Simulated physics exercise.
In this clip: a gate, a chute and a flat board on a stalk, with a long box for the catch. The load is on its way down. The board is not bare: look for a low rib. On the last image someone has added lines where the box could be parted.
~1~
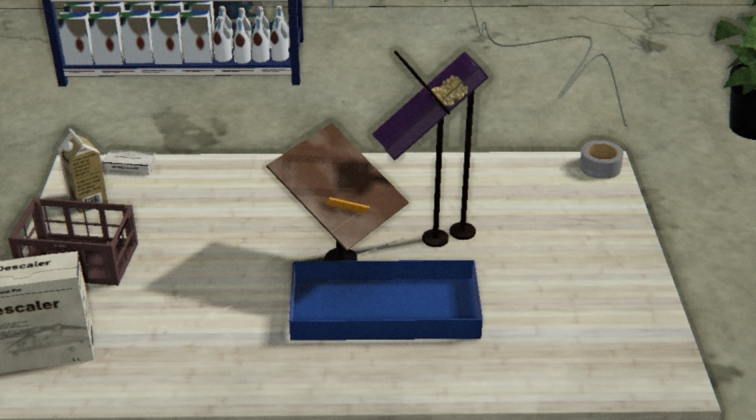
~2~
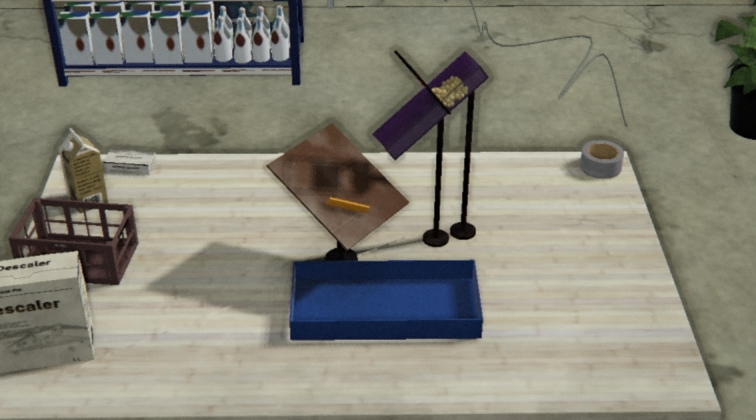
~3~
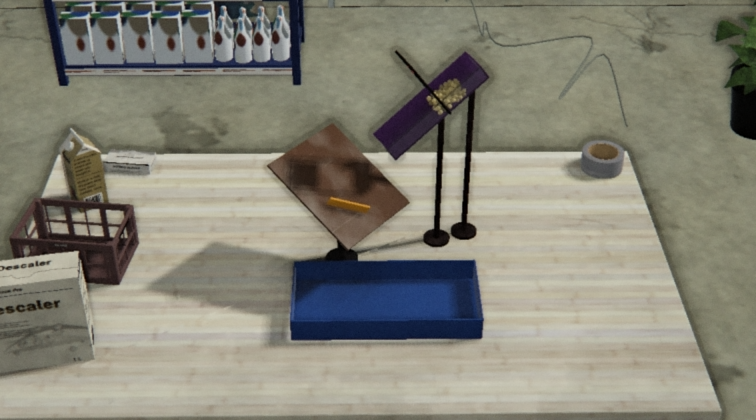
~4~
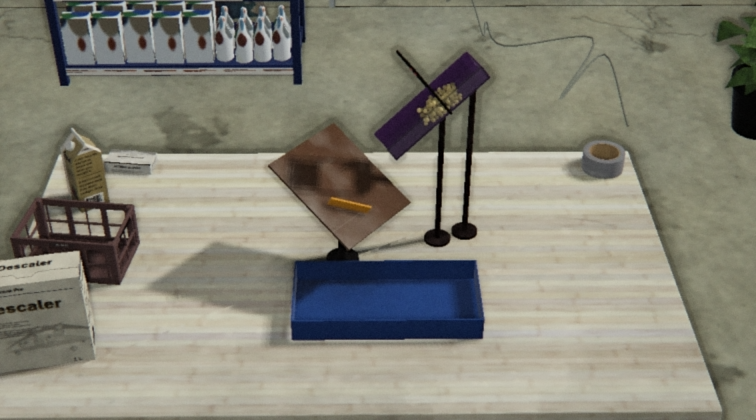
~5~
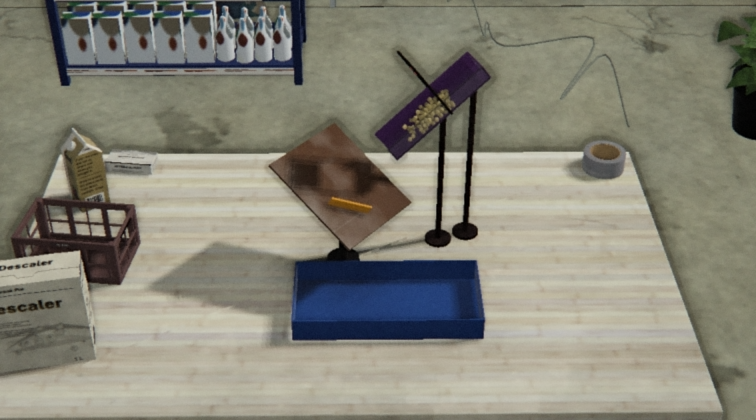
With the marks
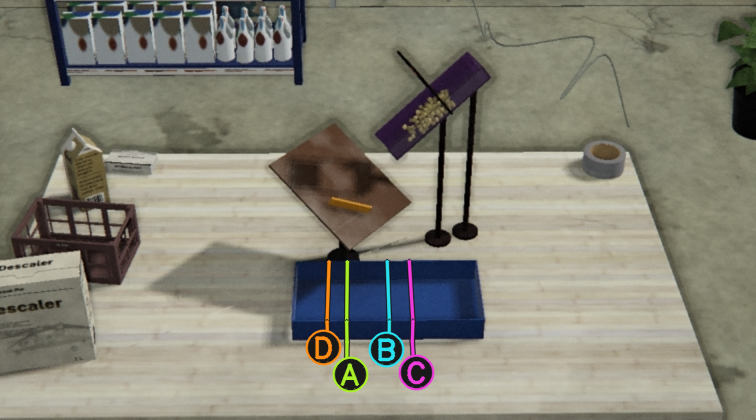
Pale soya beans bunched behind a dark bar on a sloping purple chute began to slide, spreading down and to the left, while the tilted brown board and the empty blue box below stayed still.
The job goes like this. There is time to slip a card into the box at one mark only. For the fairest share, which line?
I would pick line C.
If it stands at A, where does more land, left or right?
Right.
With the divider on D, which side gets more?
The right side.
On the marked copy, line A crosses the front rim at (346, 320); line B crosses the front rim at (389, 320); line C crosses the front rim at (412, 320); line D crosses the front rim at (327, 321).
For line A, of what is caught, only a few on the left of the divider, all but a few on the right.
For line B, of what is caught, a small share on the left of the divider, all but a few on the right.
For line C, of what is caught, close to a third on the left of the divider, close to two thirds on the right.
For line D, of what is caught, only a few on the left of the divider, all but a few on the right.
